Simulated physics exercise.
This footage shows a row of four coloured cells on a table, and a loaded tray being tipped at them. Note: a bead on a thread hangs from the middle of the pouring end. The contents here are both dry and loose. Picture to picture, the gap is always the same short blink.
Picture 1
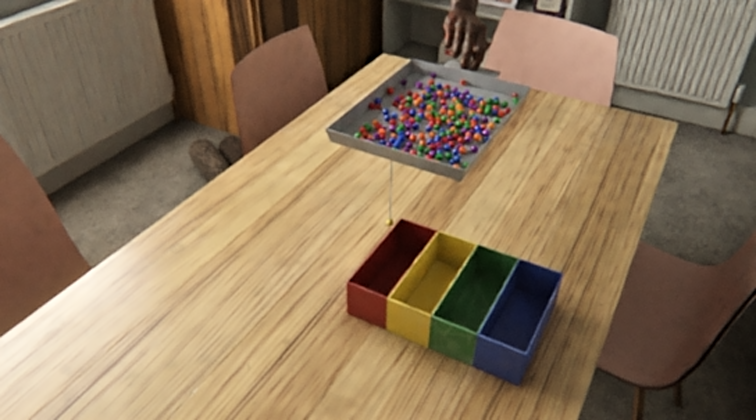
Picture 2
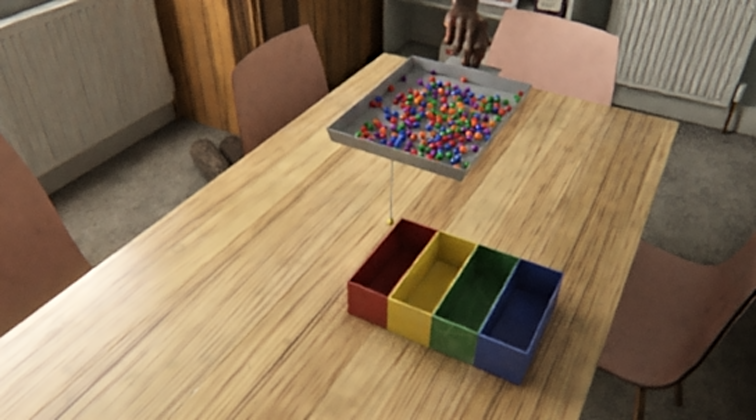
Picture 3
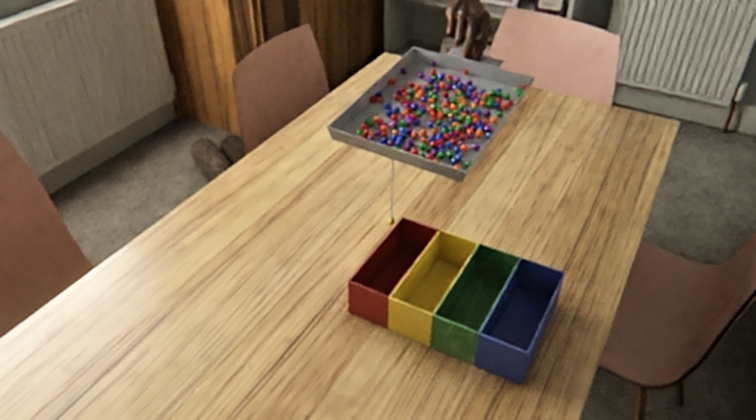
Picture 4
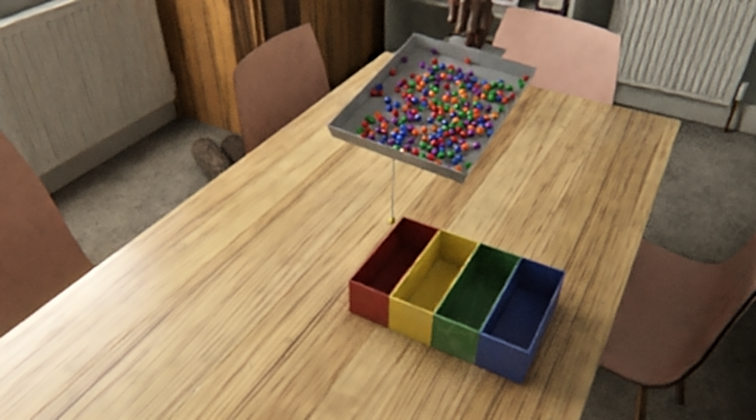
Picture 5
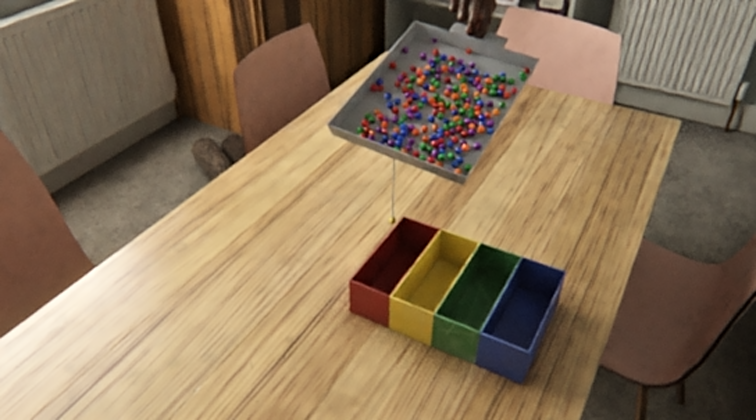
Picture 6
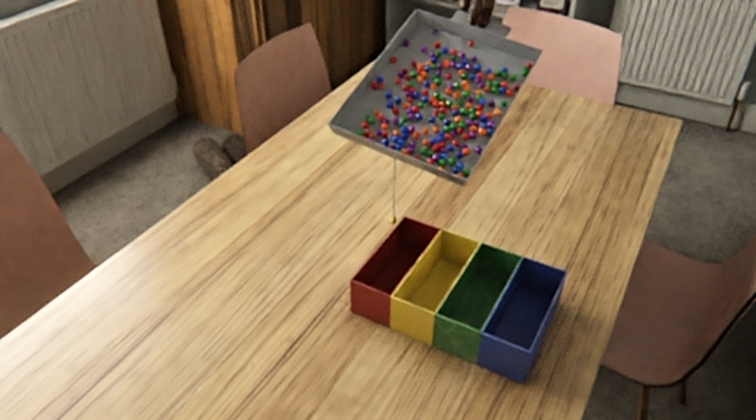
To begin with, a grey tray of small multicoloured beads sits level at the far end of a wooden table, beyond red, yellow, green and blue compartments. A hand then raises the tray's far side, steadily steepening its slant, and the beads shift toward the lower near edge.
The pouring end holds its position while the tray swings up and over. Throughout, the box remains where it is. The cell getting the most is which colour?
It is yellow.
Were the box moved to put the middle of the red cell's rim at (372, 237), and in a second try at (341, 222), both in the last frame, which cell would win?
First place: That green cell; second place: The blue one.
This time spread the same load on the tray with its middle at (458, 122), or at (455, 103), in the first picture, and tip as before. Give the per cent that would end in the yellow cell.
First some 80, then 80 per cent.
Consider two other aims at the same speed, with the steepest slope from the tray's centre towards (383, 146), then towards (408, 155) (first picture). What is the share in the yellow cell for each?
About 0 %, then 40 %.
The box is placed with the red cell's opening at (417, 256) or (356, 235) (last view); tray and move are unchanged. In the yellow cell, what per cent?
60 %, then 10 %.
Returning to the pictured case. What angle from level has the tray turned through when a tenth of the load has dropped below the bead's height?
Angle reached: About 70°.
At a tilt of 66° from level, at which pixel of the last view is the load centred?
Centre estimate: (442, 166).
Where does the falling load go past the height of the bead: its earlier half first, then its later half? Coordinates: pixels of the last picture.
Around (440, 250) and then (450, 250).
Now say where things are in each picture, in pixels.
In the first frame, corners of the pouring end at (330, 128) and (463, 167), level; middle of the load at (438, 119), round plastic beads; bead on its thread at (390, 222); red cell at (367, 303); yellow cell at (408, 320); green cell at (452, 338); blue cell at (499, 357).
In the second frame, corners of the pouring end at (331, 127) and (463, 168), level; middle of the load at (439, 118).
In the third frame, corners of the pouring end at (331, 126) and (464, 169), tipped barely, lowest at the right corner; middle of the load at (440, 114).
In the fourth frame, corners of the pouring end at (331, 124) and (464, 171), tipped a little, lowest at the right corner; middle of the load at (441, 109).
In the fifth frame, corners of the pouring end at (331, 123) and (464, 174), tipped a little, lowest at the right corner; middle of the load at (442, 105), a small part on the move.
In the sixth frame, corners of the pouring end at (332, 122) and (465, 176), tipped clearly, lowest at the right corner; middle of the load at (443, 104), nearly all on the move; red cell at (371, 301); yellow cell at (412, 318); green cell at (456, 336); blue cell at (503, 355).
Soon after the last picture, tray tipped steeply; most on the tray; a small part in the yellow cell; a stray few in the red cell; a stray few in the green cell; a small part falling or outside the box.
A little later, tray tipped past a quarter turn; a stray few on the tray; about two thirds in the yellow cell; a small part in the red cell; a small part in the green cell; a small part falling or outside the box.
Later still, tray tipped past a quarter turn; most in the yellow cell; a small part in the red cell; a small part in the green cell; a stray few falling or outside the box.
At rest, tray tipped past a quarter turn; most in the yellow cell; a small part in the red cell; a small part in the green cell; none in the blue cell; a stray few outside the box.
